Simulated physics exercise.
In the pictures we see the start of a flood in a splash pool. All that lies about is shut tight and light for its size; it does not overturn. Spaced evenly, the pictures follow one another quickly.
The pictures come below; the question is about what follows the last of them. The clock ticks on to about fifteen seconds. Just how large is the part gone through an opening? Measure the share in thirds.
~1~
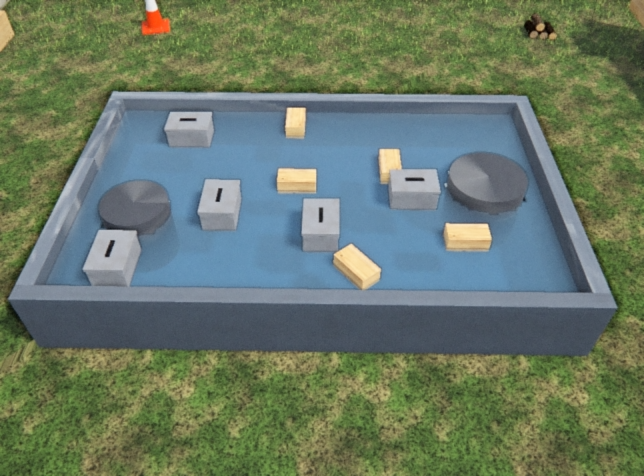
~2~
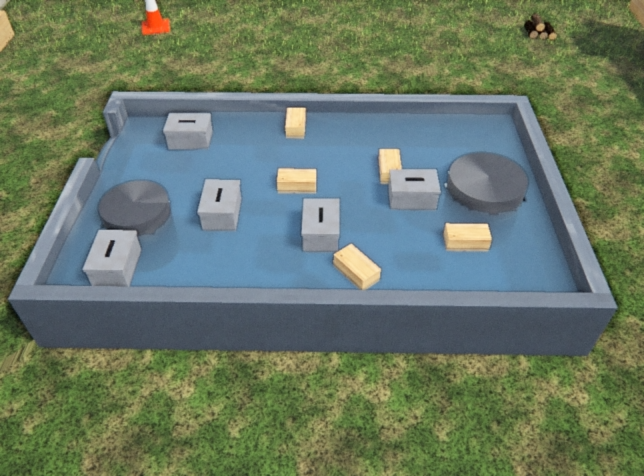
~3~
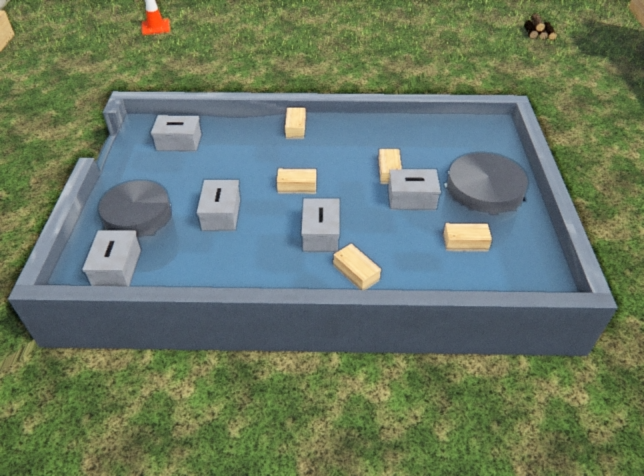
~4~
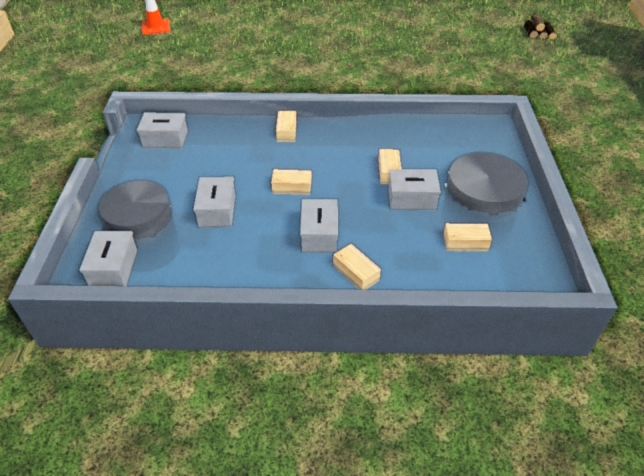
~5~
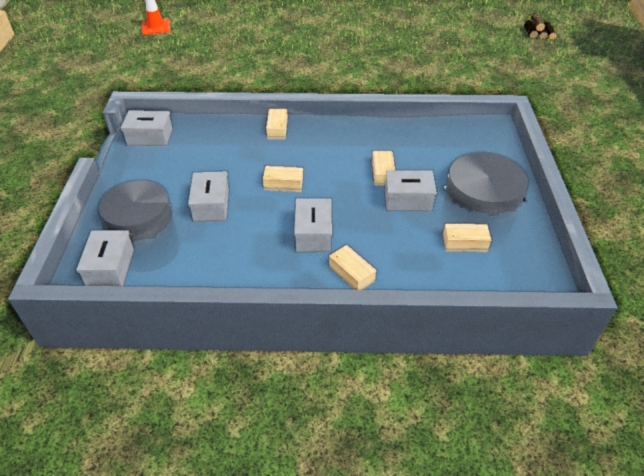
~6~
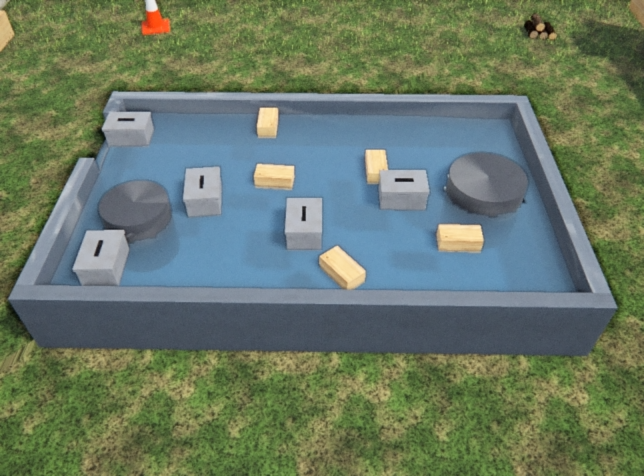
In thirds: One to two.
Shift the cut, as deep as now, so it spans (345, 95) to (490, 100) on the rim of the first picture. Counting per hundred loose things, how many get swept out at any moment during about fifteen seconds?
I'd put it at 60 %.
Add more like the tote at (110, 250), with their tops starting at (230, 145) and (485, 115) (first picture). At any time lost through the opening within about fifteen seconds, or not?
Swept away; held back.
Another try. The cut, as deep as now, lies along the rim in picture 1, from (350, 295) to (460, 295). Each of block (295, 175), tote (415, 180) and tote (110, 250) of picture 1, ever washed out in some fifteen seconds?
One after the other: Carried outside, yes, still in.
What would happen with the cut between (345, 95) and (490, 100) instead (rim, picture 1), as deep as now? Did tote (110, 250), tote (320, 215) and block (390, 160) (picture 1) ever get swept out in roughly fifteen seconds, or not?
In that order: Kept in, through, washed out.
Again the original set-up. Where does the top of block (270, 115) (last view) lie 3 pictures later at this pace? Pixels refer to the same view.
(239, 119).
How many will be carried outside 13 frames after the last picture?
That makes 2.
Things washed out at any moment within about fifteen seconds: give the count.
The total is 4.
A moment on, 1 of 10 are out; 9 afloat.
Next, 2 of 10 are out; 8 afloat.
Later, 4 of 10 are out; 6 afloat.
In the end, 4 of 10 are out; 6 afloat.
